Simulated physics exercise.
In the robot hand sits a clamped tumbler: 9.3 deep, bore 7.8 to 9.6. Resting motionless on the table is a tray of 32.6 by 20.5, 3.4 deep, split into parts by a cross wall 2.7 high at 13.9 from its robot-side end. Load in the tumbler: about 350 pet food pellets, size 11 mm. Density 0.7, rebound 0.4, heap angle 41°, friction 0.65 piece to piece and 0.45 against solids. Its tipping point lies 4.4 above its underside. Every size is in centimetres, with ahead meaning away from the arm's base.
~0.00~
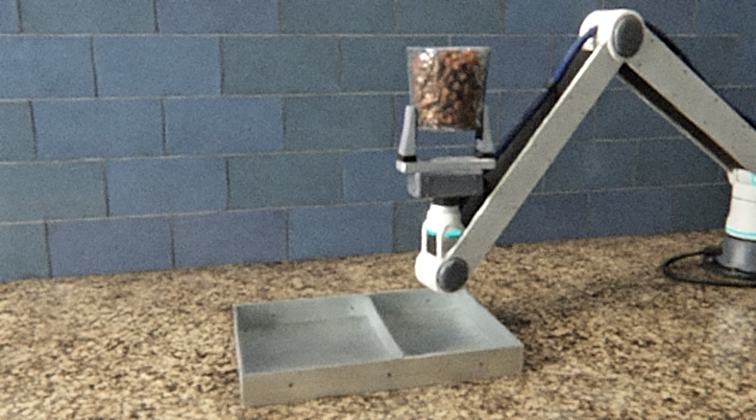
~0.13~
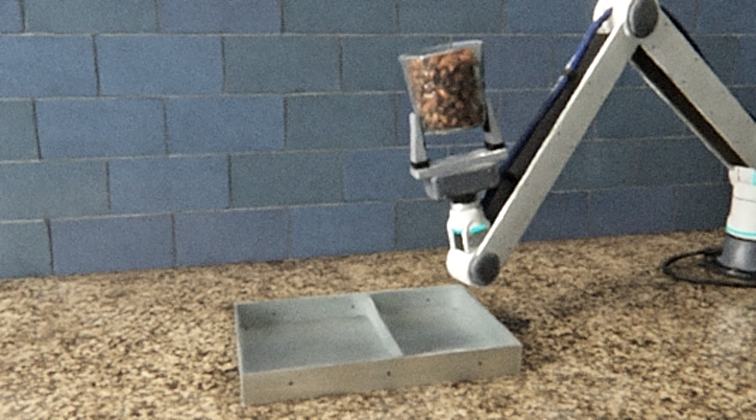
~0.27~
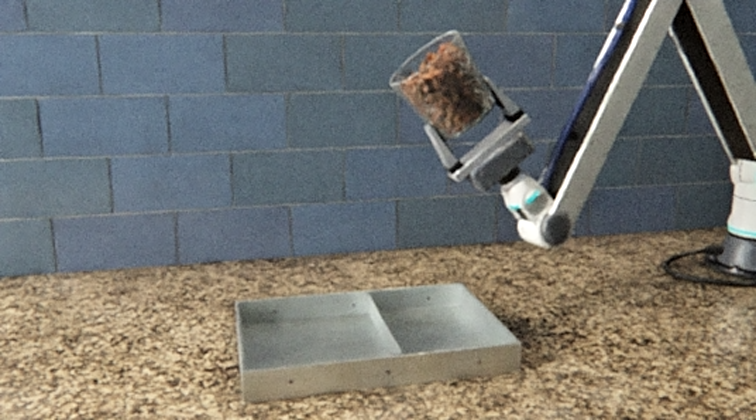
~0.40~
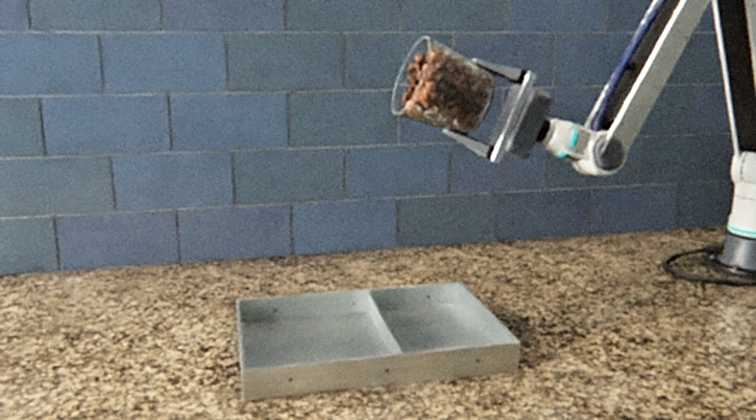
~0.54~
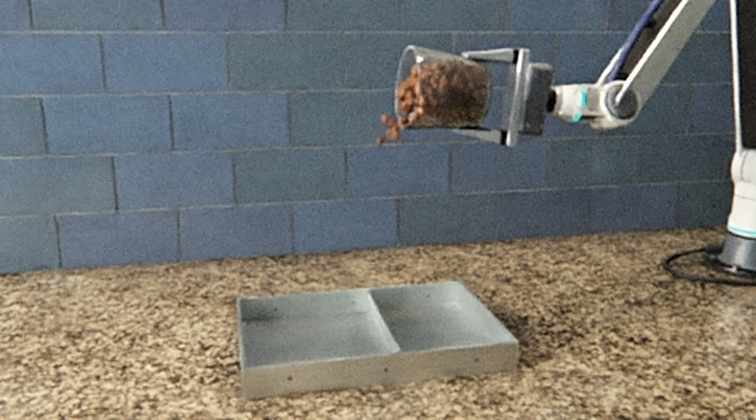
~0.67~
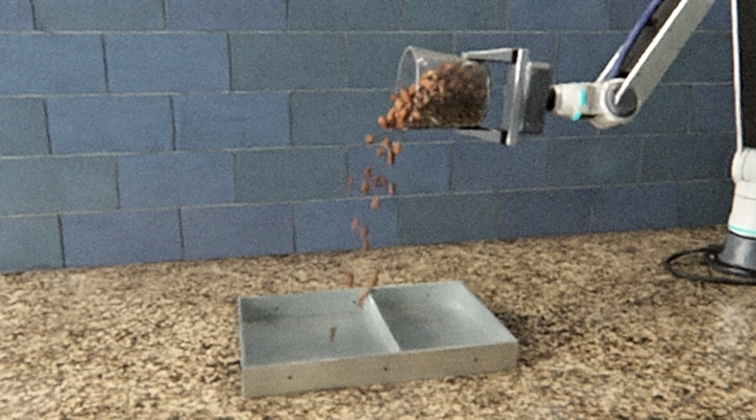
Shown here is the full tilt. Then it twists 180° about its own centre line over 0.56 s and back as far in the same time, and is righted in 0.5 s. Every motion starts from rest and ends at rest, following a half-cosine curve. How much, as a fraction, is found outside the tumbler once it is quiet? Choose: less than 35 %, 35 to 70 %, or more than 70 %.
35 to 70 %.
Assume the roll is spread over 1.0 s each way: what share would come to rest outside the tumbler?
It would come to close to 55 per cent.
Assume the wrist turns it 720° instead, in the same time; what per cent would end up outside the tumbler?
Roughly 40 percent, then.
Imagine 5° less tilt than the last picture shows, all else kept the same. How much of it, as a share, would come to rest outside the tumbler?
35 %.
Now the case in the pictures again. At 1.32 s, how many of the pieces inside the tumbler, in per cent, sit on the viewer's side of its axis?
55 per cent, roughly.
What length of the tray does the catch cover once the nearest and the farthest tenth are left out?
Around 12 cm.
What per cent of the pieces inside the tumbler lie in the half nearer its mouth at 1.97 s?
Roughly 40 %.
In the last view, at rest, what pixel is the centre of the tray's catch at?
It's centred about (341, 344).
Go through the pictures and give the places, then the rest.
Tumbler middle at (448, 89), upright; upper third of the load around (450, 69), from x 415 to 480, top at y 60; 352 in the tumbler, in the first picture.
Tumbler middle at (447, 90), tipped 11°; upper third of the load around (447, 69), from x 410 to 480, top at y 55, in the second picture.
Tumbler middle at (446, 90), tipped 39°; upper third of the load around (446, 71), from x 405 to 485, top at y 45, in the third picture.
Tumbler middle at (445, 90), tipped 68°; upper third of the load around (443, 73), from x 405 to 485, top at y 55, in the fourth picture.
Tumbler middle at (444, 91), tipped 84°; upper third of the load around (447, 77), from x 380 to 485, top at y 65; 349 in the tumbler, 3 in flight or on a rim, in the fifth picture.
Tumbler middle at (444, 92), tipped 85°; upper third of the load around (453, 81), from x 335 to 485, top at y 65; 325 in the tumbler, 3 in the far-side part, 24 in flight or on a rim, in the sixth picture.
By 1.32 s, tipped 85°, highest piece 36 above the table; 233 in the tumbler, 96 in the far-side part, 1 in the robot-side part, 22 in flight or on a rim.
By 1.97 s, tipped 62°, highest piece 35 above the table; 186 in the tumbler, 159 in the far-side part, 1 in the robot-side part, 6 in flight or on a rim.
By 2.49 s, upright, highest piece 37 above the table; 186 in the tumbler, 164 in the far-side part, 2 in the robot-side part.
By 3.19 s, upright, highest piece 37 above the table; 186 in the tumbler, 164 in the far-side part, 2 in the robot-side part.
Final count, 186 in the tumbler, 164 in the far-side part, 2 in the robot-side part. That is 47 % outside the tumbler.
